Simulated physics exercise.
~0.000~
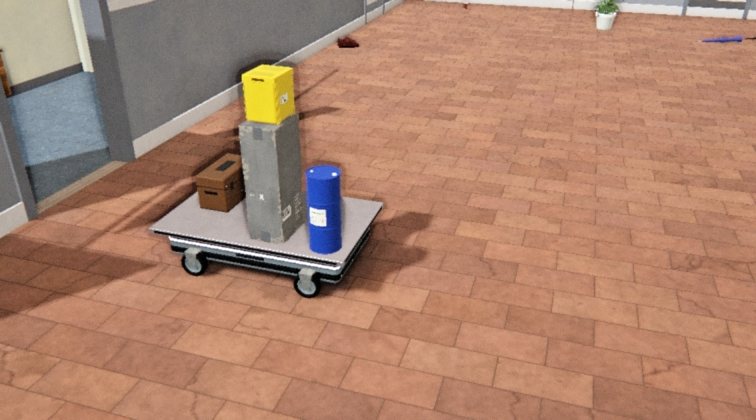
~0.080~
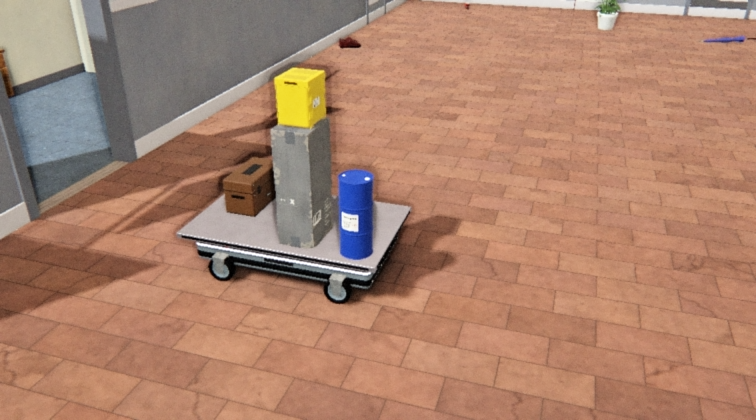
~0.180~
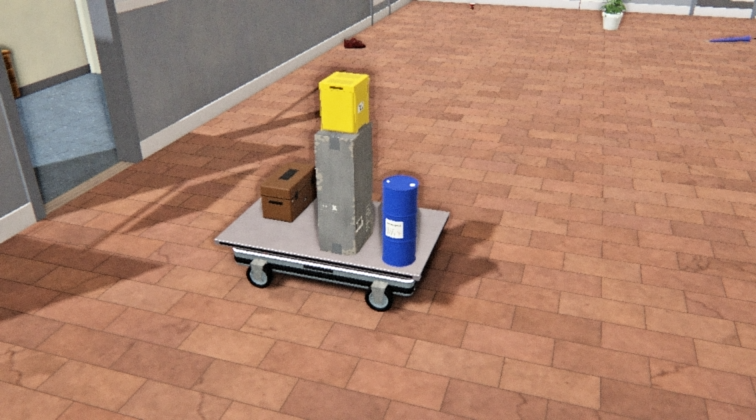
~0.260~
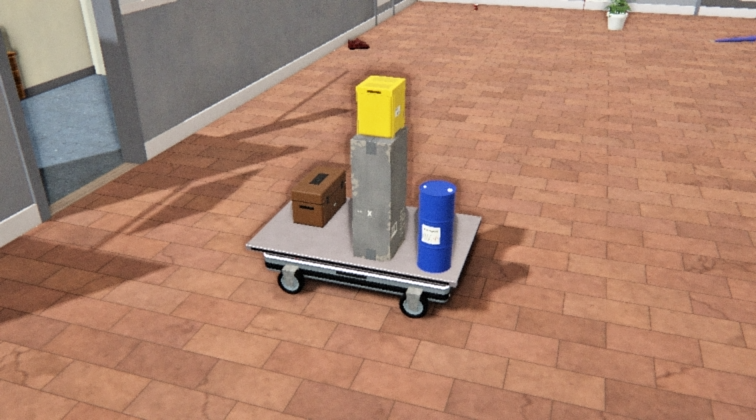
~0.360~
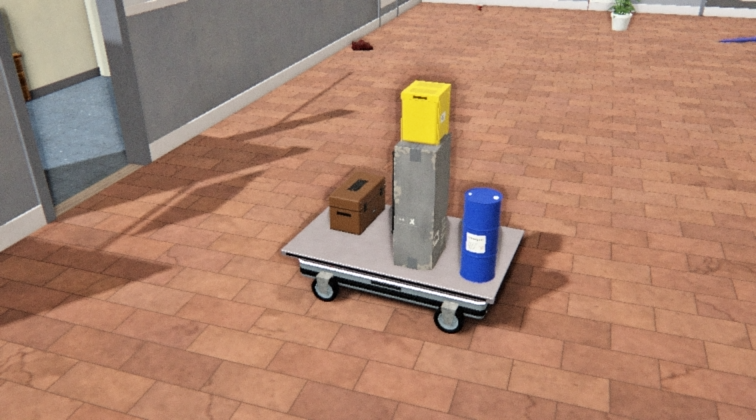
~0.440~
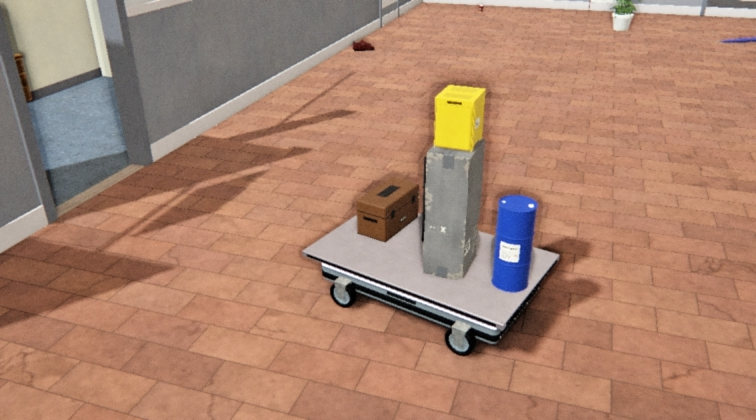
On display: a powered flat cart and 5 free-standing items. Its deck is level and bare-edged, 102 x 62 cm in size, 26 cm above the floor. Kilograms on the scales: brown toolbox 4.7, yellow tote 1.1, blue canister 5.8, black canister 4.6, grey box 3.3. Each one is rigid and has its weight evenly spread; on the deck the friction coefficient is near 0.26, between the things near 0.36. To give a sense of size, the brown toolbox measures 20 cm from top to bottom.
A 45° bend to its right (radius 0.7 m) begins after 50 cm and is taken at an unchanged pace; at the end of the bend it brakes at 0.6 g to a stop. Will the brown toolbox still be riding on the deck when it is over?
The ride sheds it.
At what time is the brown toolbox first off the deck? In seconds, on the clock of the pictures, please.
Around 0.8 s on the clock.
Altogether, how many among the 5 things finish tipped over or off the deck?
Count: 5.
Around 0.64 s, cart 122 cm along, turned 43°; blue canister now off the deck; brown toolbox shifted 13 cm near (464, 230); yellow tote at 6° to upright.
Around 0.94 s, cart 163 cm along, turned 45°; brown toolbox, yellow tote and black canister now off the deck; grey box at 18° to upright.
Around 1.24 s, cart 166 cm along, turned 45°, stopped; grey box now off the deck.
Around 1.64 s, cart 166 cm along, turned 45°, stopped.
Finally (2.3 s), off the deck, brown toolbox, yellow tote, blue canister, black canister and grey box.
